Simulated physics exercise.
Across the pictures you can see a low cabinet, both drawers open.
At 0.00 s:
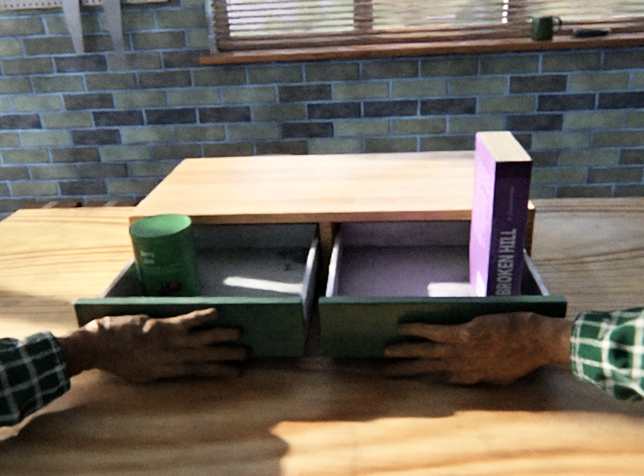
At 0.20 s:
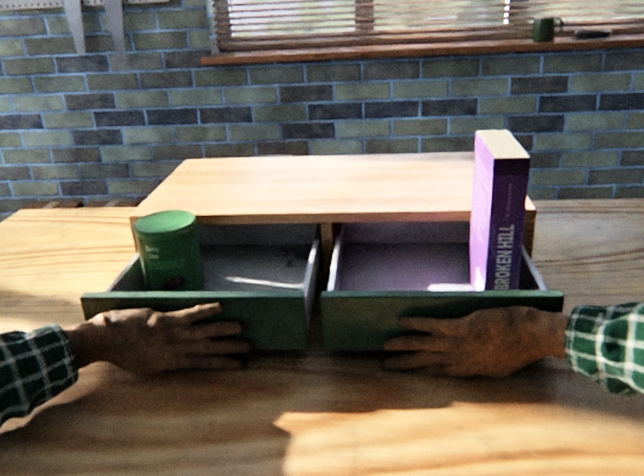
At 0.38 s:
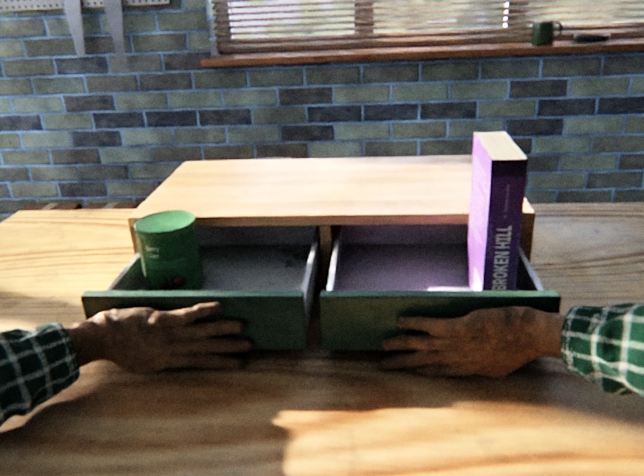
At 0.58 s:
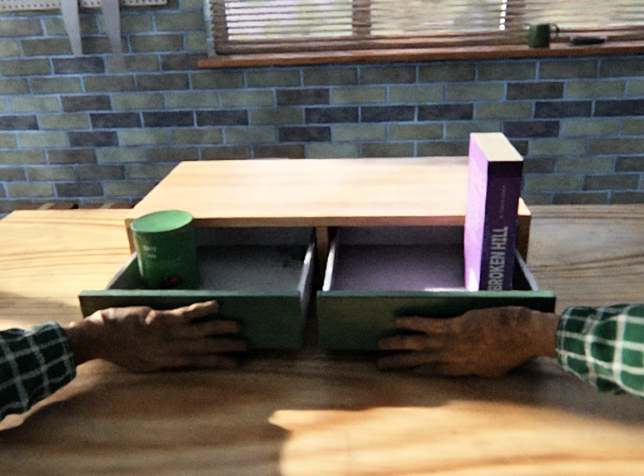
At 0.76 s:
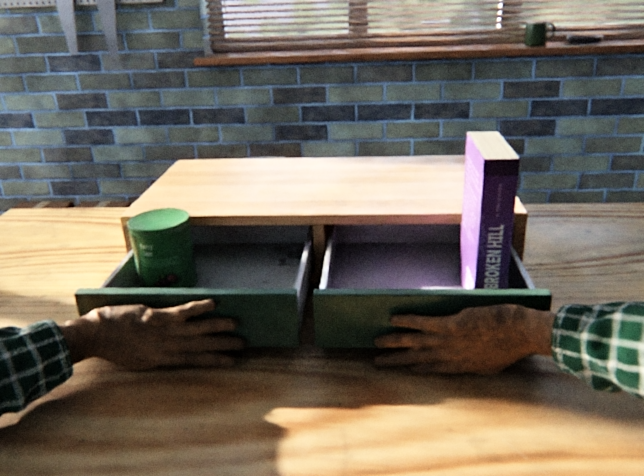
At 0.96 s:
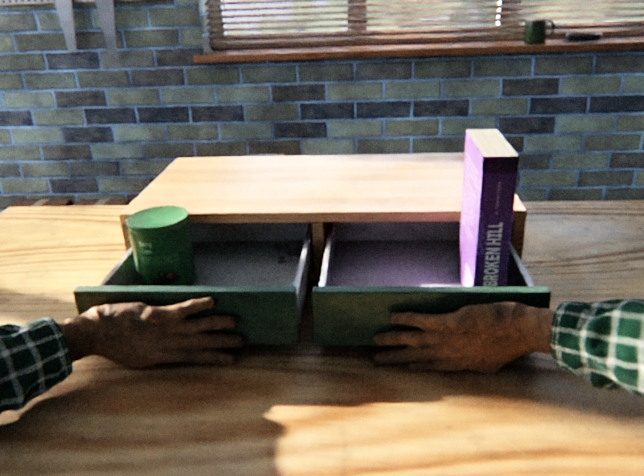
Two hands in green checked shirt sleeves rest on the fronts of two open drawers in a low wooden cabinet, seen from the front and slightly above on a wooden table before a brick wall. A green tub stands in the left drawer and an upright purple book in the right. The drawers slide inward slightly at first, then barely move, while the view shifts very slightly.
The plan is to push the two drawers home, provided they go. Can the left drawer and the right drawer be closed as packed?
At the end, the left drawer hangs open, the right drawer hangs open.
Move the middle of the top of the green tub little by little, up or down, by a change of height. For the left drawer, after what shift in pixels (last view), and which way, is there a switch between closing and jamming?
Roughly 24 pixels, downward.
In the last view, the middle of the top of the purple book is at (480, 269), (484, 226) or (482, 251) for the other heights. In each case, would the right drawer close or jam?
Tries one to three: Fully closed; held open; fully closed.
After 1.22 s, left drawer starting in; right drawer starting in.
After 1.46 s, left drawer about half in; right drawer stopped, still ajar.
In the end (2.4 s), the left drawer will not close; the right drawer will not close.
